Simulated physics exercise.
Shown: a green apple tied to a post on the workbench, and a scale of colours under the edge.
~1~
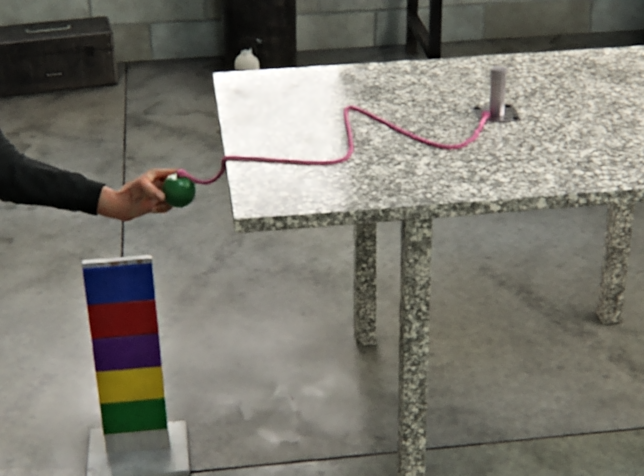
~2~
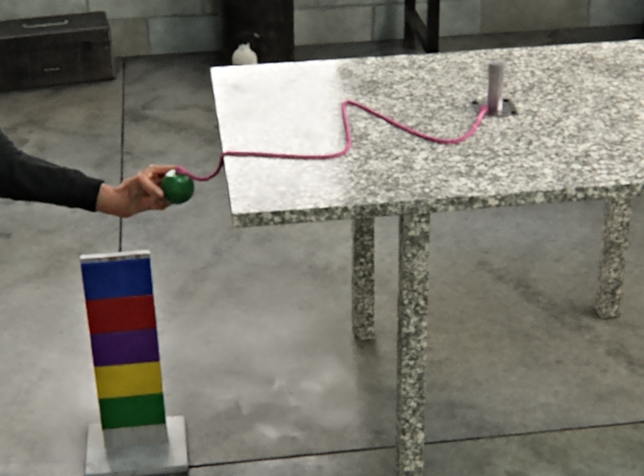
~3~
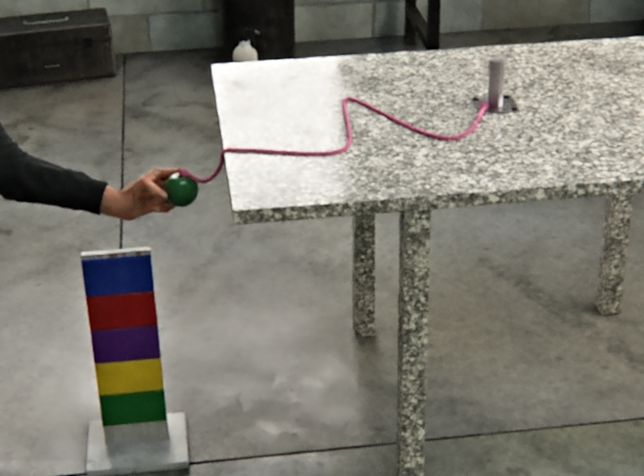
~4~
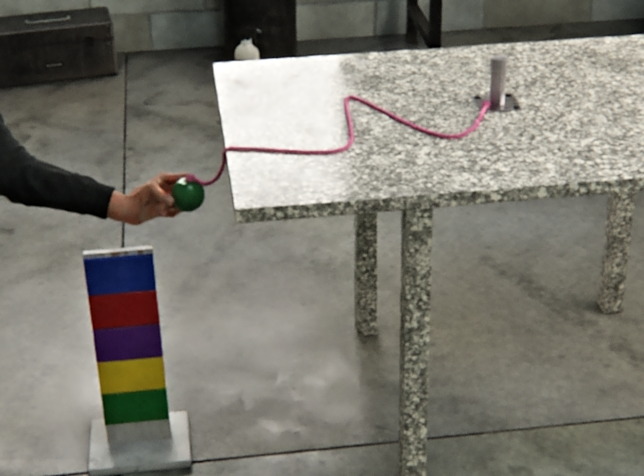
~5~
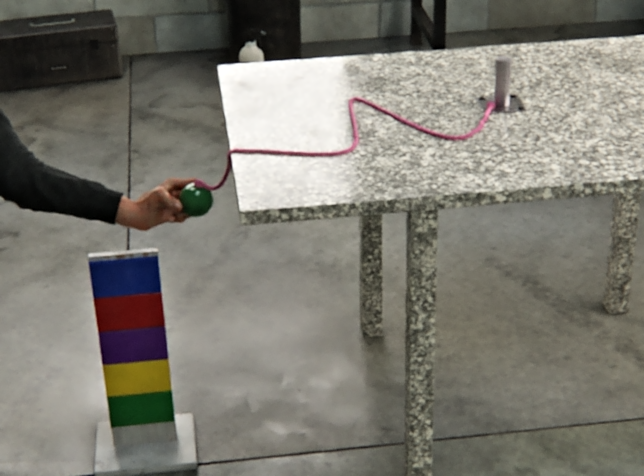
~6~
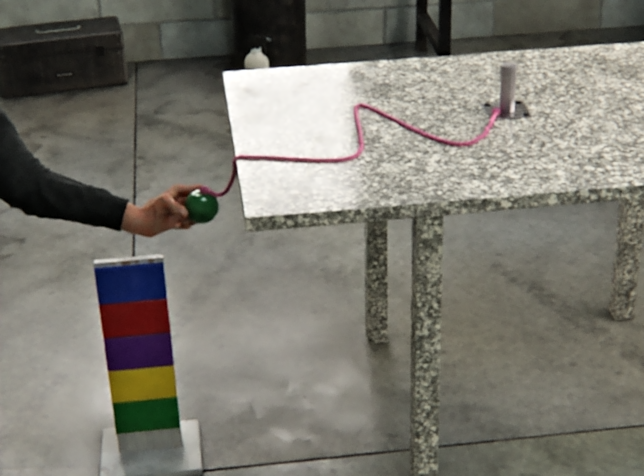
In a room with a grey floor and block wall, a speckled table is seen from slightly above. A hand at left holds a round green object tied by a slack, winding pink cord to a short post on the tabletop, above a block striped blue, red, purple, yellow and green. The hand lowers the object slightly and shifts it right, while the camera wavers a little.
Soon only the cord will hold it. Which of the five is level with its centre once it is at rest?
Green.
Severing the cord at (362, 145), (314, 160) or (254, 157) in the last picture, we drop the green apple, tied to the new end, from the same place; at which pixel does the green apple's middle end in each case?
Roughly at (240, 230) for the first, (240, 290) for the second and (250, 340) for the third.
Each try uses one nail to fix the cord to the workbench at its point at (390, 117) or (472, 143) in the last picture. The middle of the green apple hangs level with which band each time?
Purple, then yellow.
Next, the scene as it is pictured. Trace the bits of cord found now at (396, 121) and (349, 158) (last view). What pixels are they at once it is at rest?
About (319, 129), and the other about (240, 236).
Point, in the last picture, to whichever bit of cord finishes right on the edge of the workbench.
Near pixel (356, 116).
Early on, apple near (258, 366); level with yellow.
Midway, apple near (247, 385); level with green.
Finally, apple near (253, 388); level with green. The cord holds its middle at green.
